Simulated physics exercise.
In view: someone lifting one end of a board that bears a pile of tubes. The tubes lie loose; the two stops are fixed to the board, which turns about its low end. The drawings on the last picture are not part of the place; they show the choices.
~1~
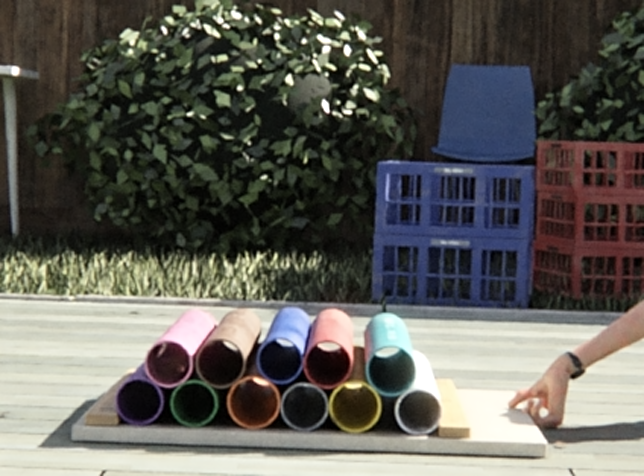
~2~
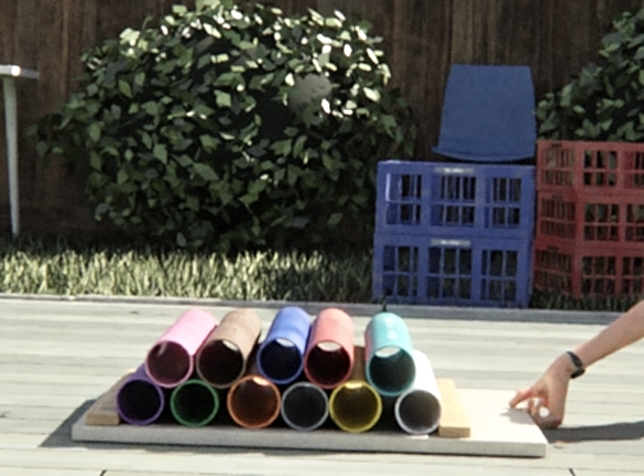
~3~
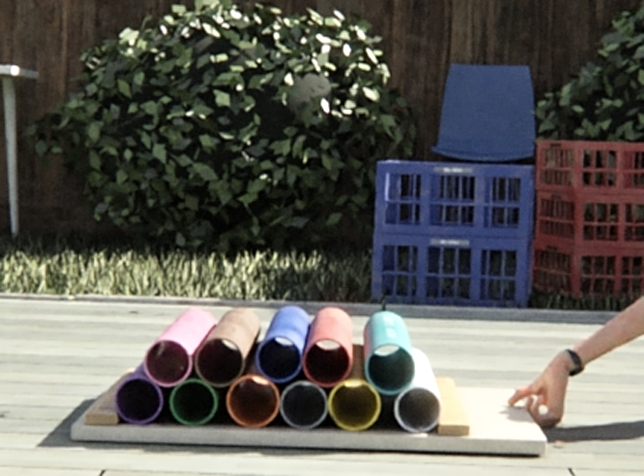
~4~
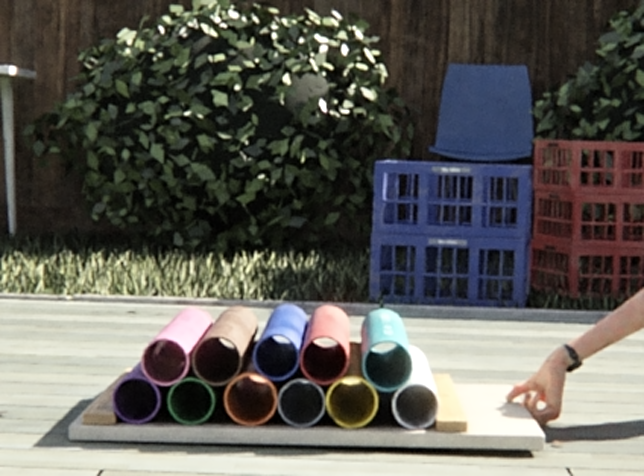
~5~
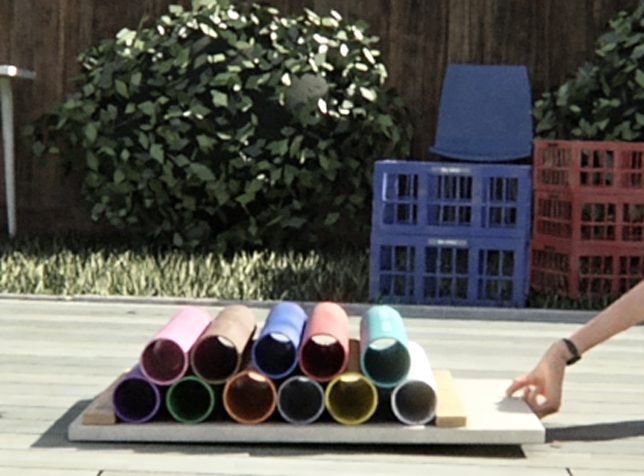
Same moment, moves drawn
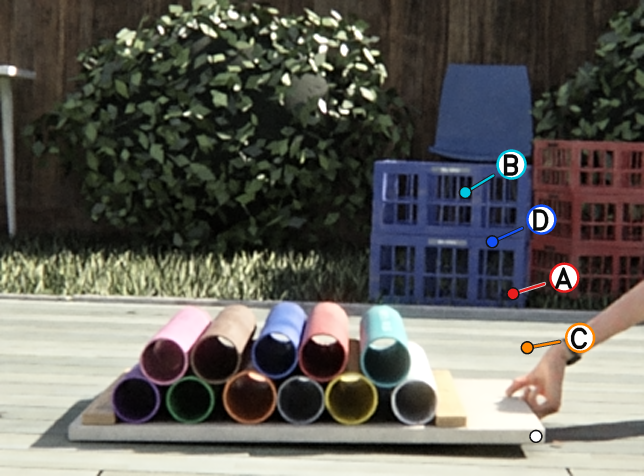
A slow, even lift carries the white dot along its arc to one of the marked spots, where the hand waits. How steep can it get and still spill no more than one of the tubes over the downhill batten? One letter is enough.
At most to A.
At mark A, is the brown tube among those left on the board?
Yes.
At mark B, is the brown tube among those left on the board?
No, with B.
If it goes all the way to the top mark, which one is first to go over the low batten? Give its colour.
The pink one.
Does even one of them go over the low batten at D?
Yes.
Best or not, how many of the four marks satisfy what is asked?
The number is two.
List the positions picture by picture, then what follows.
The first frame shows yellow tube (355, 407); white tube (419, 411); red tube (328, 364).
The second frame shows red tube (328, 364); pink tube (169, 363).
The third frame shows board (312, 407); white tube (418, 409); turquoise tube (391, 368); purple tube (139, 400).
The fourth frame shows board (310, 405); purple tube (136, 400); green tube (191, 401).
The fifth frame shows board (310, 402); purple tube (135, 399); green tube (190, 400).
On the marked copy, A at (513, 294); B at (466, 193); C at (528, 348); D at (492, 242); the white dot at (536, 437).
Taking A. A third of the way, board at 14°.
Two thirds of the way, board at 19°.
When it is over, board at 19°, none over the low batten.
As for the rest, B eleven over the low batten; C none over the low batten; D two over the low batten (pink, brown).
